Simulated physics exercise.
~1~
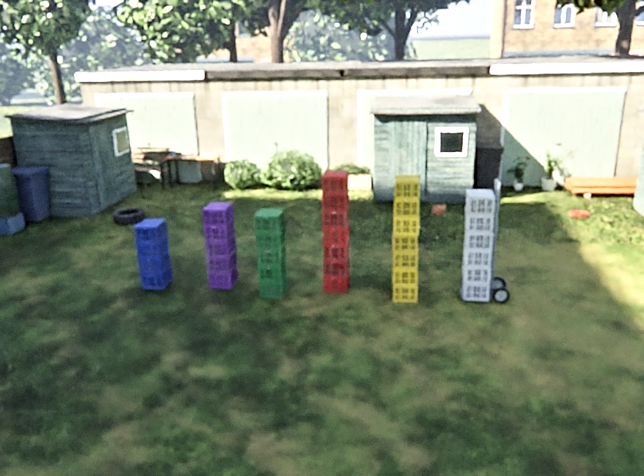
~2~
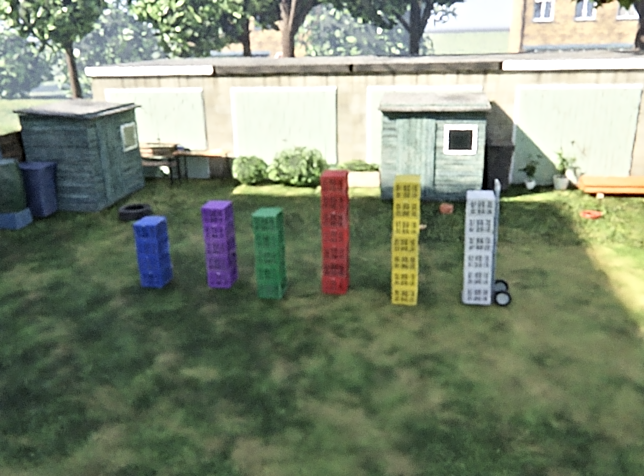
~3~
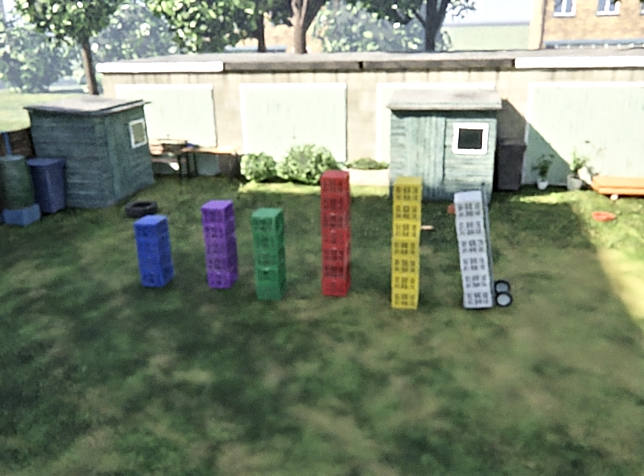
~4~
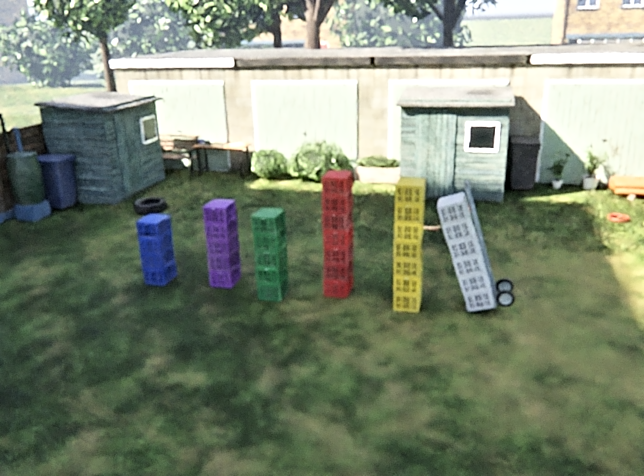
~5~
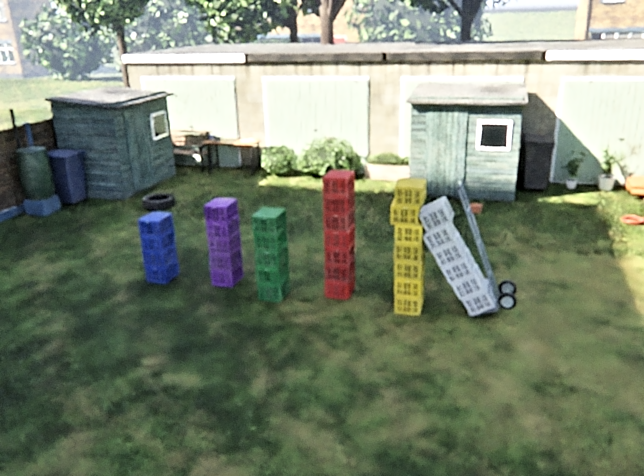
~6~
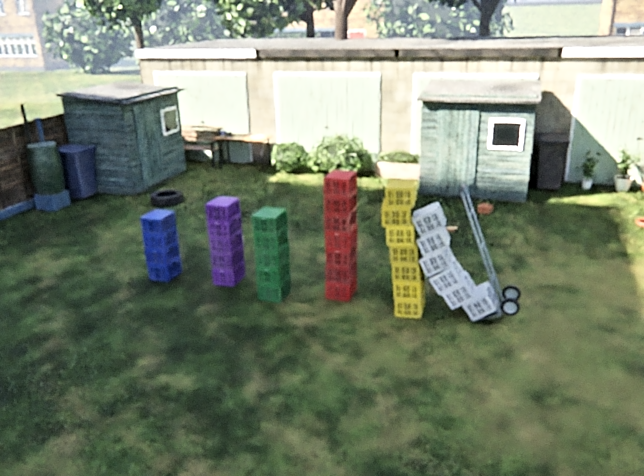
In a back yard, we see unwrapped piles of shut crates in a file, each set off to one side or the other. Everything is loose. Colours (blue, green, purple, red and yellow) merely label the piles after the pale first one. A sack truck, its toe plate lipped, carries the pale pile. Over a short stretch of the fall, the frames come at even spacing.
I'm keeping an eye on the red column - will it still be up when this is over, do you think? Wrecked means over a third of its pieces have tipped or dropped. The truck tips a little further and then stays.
No, it goes down.
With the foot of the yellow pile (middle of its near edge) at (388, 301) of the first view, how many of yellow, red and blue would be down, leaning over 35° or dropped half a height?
Yellow 6, red 7, blue 3.
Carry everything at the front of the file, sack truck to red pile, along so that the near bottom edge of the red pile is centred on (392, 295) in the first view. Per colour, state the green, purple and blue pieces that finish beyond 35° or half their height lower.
Green: 0; purple: 0; blue: 0.
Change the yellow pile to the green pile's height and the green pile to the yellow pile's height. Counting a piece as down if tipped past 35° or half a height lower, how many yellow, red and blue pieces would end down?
The result reads yellow 4, then red 0, then blue 0.
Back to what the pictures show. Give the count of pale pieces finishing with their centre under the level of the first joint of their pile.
Of the pale pieces, the number is 5.
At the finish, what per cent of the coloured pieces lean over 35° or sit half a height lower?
Estimate: Close to 45 % of the pieces.
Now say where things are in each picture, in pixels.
In the first frame (each place is the centre of the face we see best; the camera moves round a little), truck frame (497, 209) level; top red crate (333, 186); top purple crate (214, 218); the others all in place.
In the second frame, truck frame (497, 210) rocked barely; top red crate (333, 185).
In the third frame, truck frame (486, 210) rocked a little, top of the pale pile leaning a little; top red crate (332, 186); the others all in place.
In the fourth frame, truck frame (472, 211) rocked clearly, top of the pale pile leaning clearly; top red crate (334, 187); the others all in place.
In the fifth frame, truck frame (467, 214) rocked clearly, top of the pale pile leaning well over; top red crate (335, 187); one has shifted.
In the sixth frame, truck frame (470, 217) rocked clearly, top of the pale pile leaning well over; top red crate (336, 188); top yellow crate (399, 198) moved half its height; 6 have shifted.
Just after the last frame, 6 of the pale pile down; none of the 7 red crates down (0 of 28 in all colours); top red crate moved a little; top yellow crate tilted clearly, a little lower.
A moment on, 6 of the pale pile down; none of the 7 red crates down (6 of 28 in all colours); top red crate tilted a little; top yellow crate tilted steeply, some four heights lower.
Further on, 6 of the pale pile down; 6 of the 7 red crates down (12 of 28 in all colours); top red crate tilted steeply, some three heights lower; top yellow crate tilted clearly, some five heights lower.
When it is over, 5 of the pale pile down; 6 of the 7 red crates down (12 of 28 in all colours); top red crate on its side; top green crate moved about its own height. In pixels of the last frame, middles, top red crate near (249, 243), top green crate near (253, 223).
